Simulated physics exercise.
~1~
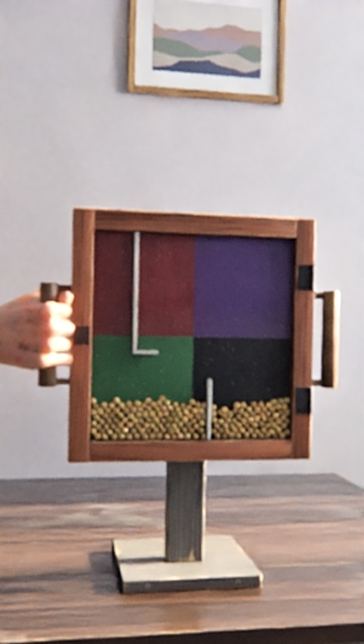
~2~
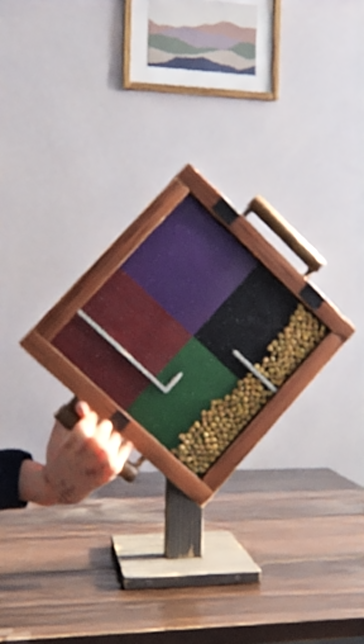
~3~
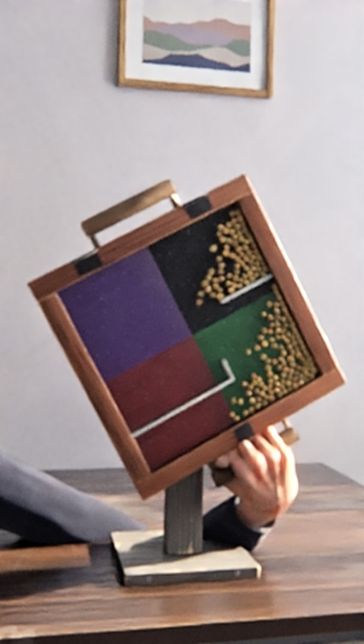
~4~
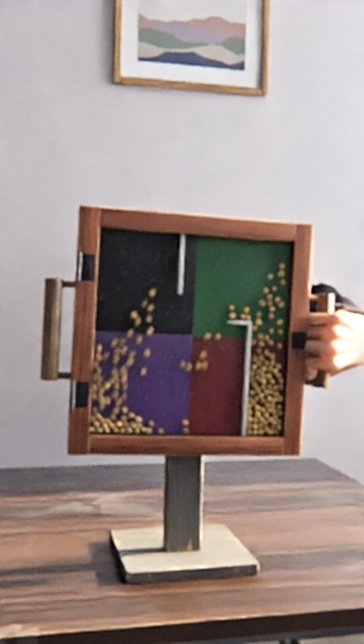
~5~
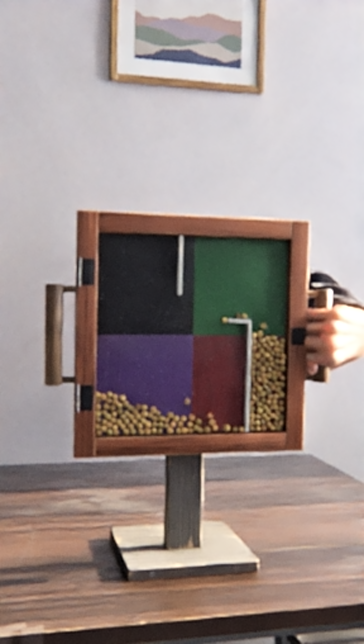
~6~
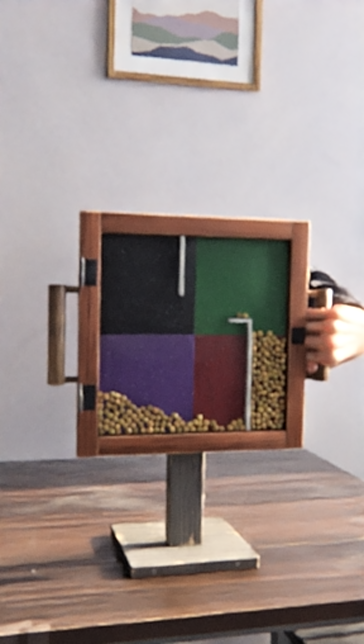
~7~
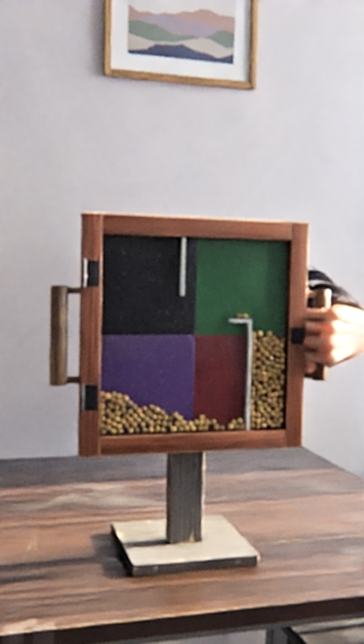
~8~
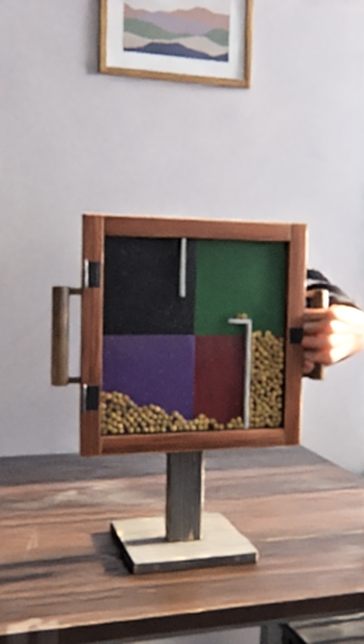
The video shows a hand turning a wooden-framed square case of dried chickpeas counterclockwise on its stand until it is upside down. The chickpeas slide and tumble, then settle in the purple and red quarters, piled highest at right beside a bent strip, with a few in the green.
